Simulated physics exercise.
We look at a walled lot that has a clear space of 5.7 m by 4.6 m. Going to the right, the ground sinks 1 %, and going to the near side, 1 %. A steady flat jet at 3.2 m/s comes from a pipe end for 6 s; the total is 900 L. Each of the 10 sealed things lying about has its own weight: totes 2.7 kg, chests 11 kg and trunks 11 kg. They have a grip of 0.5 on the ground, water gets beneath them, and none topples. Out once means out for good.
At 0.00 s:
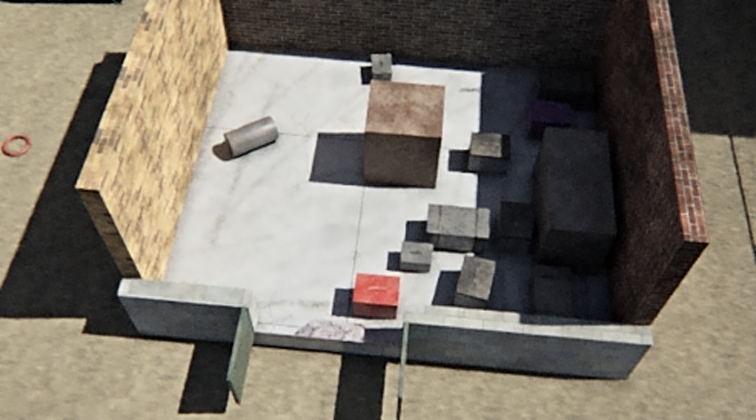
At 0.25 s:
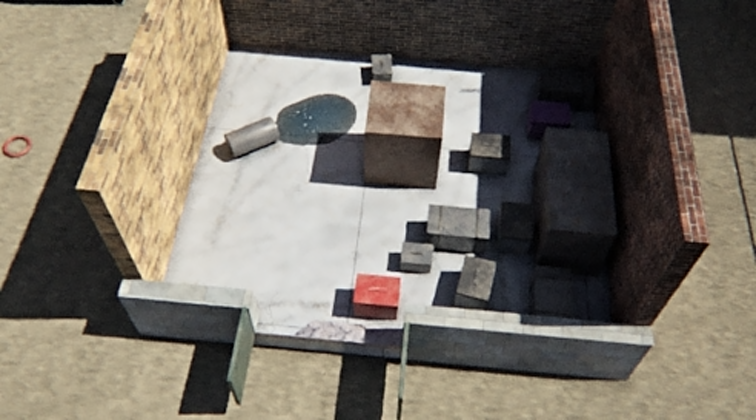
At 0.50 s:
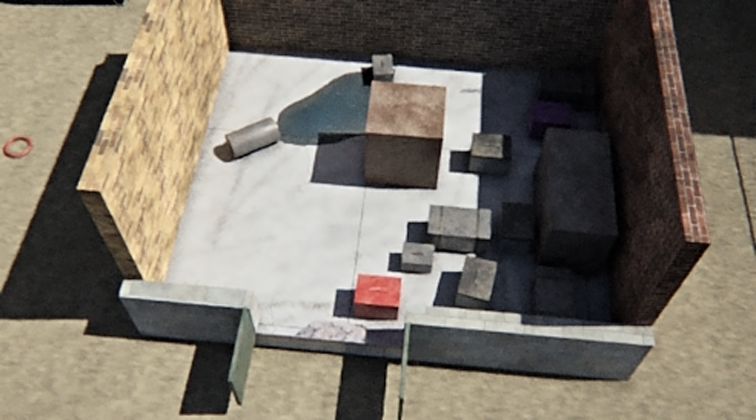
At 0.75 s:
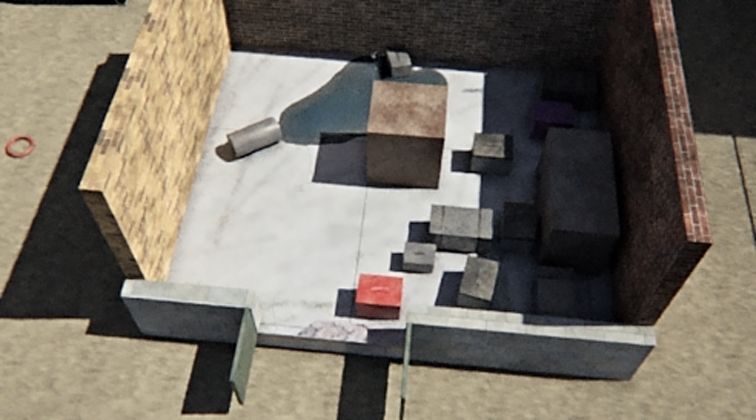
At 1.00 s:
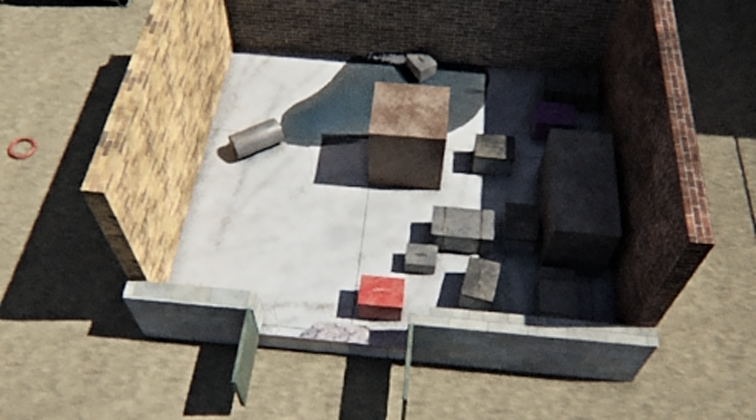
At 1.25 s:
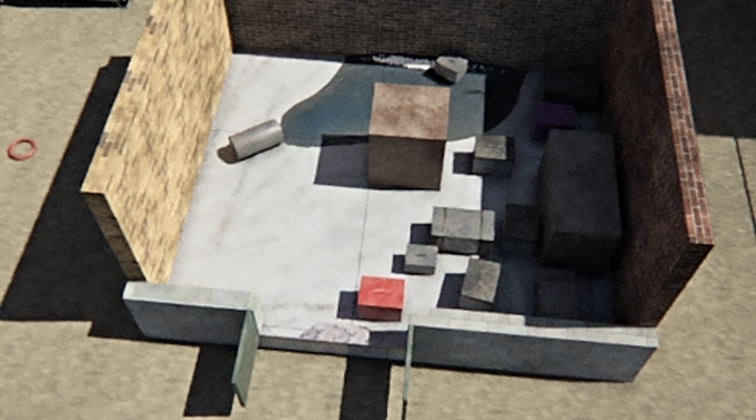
Water spreading from a pipe end across a walled lot, passing behind a large brown box and pushing a small grey block rightward along the back wall.
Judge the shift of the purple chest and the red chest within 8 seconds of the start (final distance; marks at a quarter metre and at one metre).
The purple chest travels far, the red chest holds its place.
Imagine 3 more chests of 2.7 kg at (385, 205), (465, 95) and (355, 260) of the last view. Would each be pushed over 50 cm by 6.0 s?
The first is lower, the second higher, the third lower.
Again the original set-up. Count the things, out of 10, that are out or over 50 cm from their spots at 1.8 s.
By then 1.
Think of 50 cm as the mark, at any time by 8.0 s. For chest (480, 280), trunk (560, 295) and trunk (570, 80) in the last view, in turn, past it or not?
Taking them in order, the first is within the mark, the second within the mark and the third beyond the mark.
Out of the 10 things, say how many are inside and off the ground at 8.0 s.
My tally comes to 8.
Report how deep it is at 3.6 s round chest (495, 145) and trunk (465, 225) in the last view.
Around 1 cm and 0 cm.
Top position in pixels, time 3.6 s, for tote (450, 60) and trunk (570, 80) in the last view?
Somewhere about (561, 98) and (575, 120).
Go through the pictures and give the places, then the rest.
The purple chest at (550, 111) rests on the ground; the red chest at (377, 289) rests on the ground; water covers 0.0 m2; 0 of 10 have shifted, in the first picture.
The purple chest at (551, 112) rests on the ground; the red chest at (377, 289) rests on the ground; water covers 0.8 m2; 0 of 10 have shifted, in the second picture.
The purple chest at (552, 112) rests on the ground; the red chest at (378, 290), on the bottom; 1.7 m2 under water; 0 of 10 have shifted, in the third picture.
The purple chest at (553, 112), on the bottom; the red chest at (380, 289), on the bottom; 2.8 m2 under water; 1 of 10 have shifted, in the fourth picture.
The purple chest at (555, 113), on the bottom; the red chest at (382, 290) rests on the ground; 3.9 m2 under water; 1 of 10 have shifted, in the fifth picture.
The purple chest at (555, 113) rests on the ground; the red chest at (382, 291), on the bottom; water covers 4.7 m2; 1 of 10 have shifted, in the sixth picture.
After 1.8 s the purple chest is near (555, 113), 0.0 m from its start, aground; the red chest is near (382, 291), 0.0 m from its start, aground; 0 of 10 are out; 1 afloat.
After 3.6 s the purple chest is near (559, 141), 0.5 m from its start, afloat; the red chest is near (382, 291), 0.0 m from its start, aground; 0 of 10 are out; 3 afloat.
After 5.6 s the purple chest is near (500, 133), 0.9 m from its start, afloat; the red chest is near (382, 291), 0.0 m from its start, aground; 0 of 10 are out; 3 afloat.
After 8.0 s the purple chest is near (415, 64), 2.2 m from its start, afloat; the red chest is near (381, 291), 0.0 m from its start, aground; 0 of 10 are out; 8 afloat.
